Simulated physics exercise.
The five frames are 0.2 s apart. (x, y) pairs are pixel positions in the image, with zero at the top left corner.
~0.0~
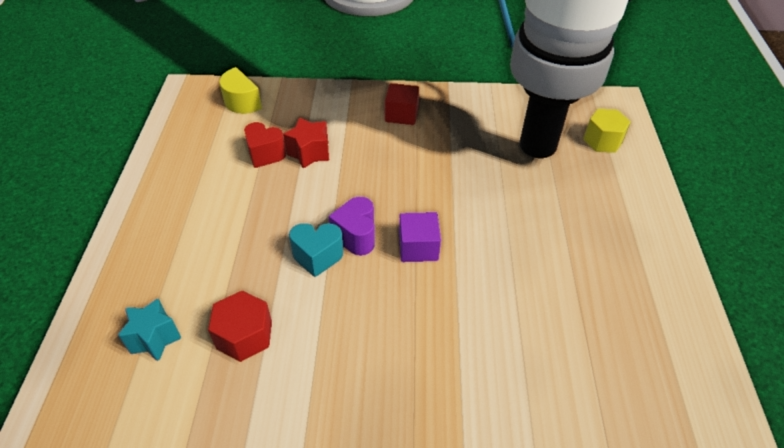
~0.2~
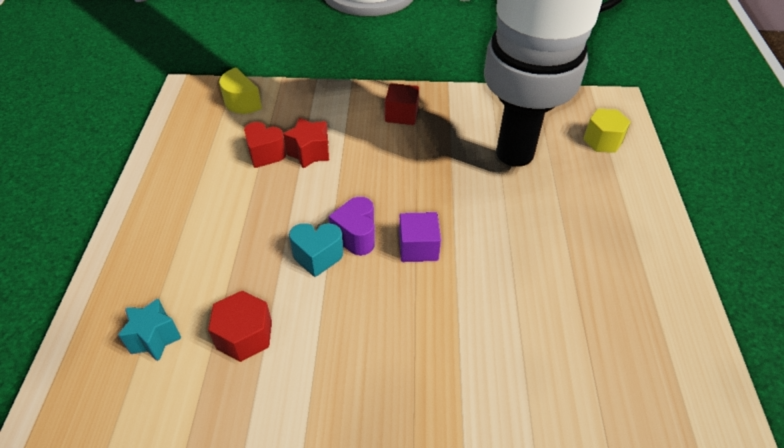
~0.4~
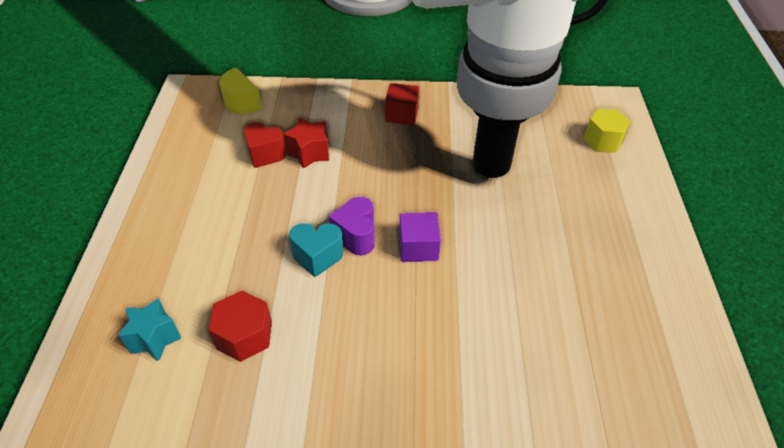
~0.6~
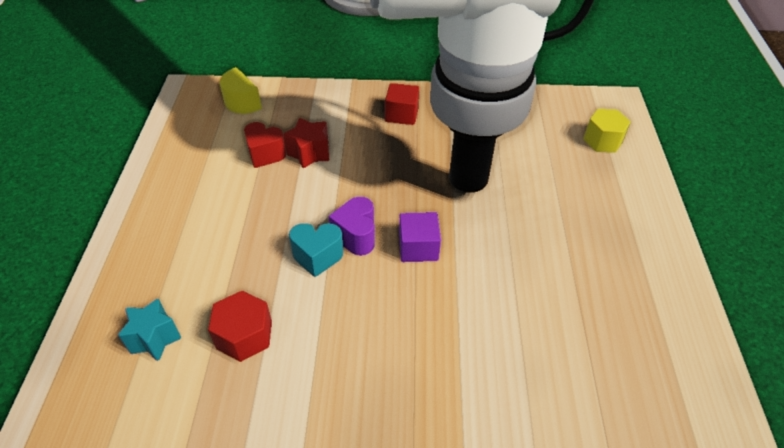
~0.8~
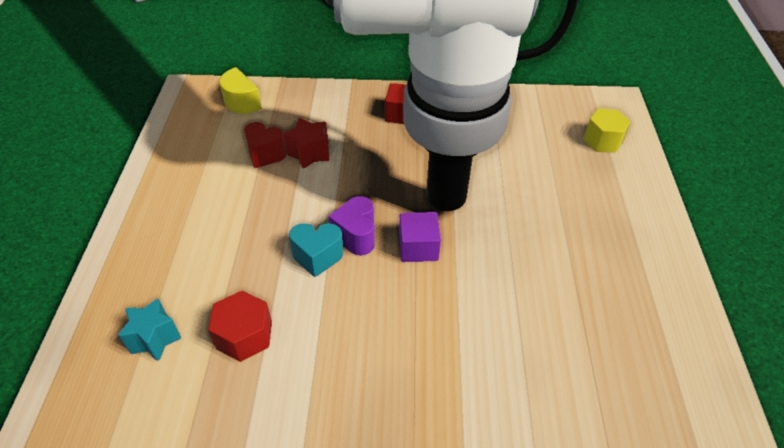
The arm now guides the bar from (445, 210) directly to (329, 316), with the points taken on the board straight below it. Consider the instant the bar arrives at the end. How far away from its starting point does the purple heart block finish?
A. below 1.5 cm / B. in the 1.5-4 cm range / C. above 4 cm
I choose A.
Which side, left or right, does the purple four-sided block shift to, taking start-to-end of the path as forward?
Over to the left.
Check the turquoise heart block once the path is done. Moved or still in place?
It is left in place.
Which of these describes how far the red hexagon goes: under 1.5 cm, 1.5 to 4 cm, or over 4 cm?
The smallest band: Under 1.5 cm.
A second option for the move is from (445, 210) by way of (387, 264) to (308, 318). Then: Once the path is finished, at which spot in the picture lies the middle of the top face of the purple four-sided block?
I'd say the purple four-sided block ends with its top centre at (374, 303).
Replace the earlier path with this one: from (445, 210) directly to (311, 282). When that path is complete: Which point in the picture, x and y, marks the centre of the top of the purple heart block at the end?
It will likely be found at (323, 217).
On the path given first. One third of the way, bar at (411, 231); purple four-sided block at (401, 254).
Two thirds of the way, bar at (371, 267); purple four-sided block at (383, 293), turned 20° anticlockwise.
At the end, bar at (327, 305); red hexagon unmoved; turquoise heart block unmoved; purple heart block unmoved; purple four-sided block at (382, 303), turned 45° anticlockwise.
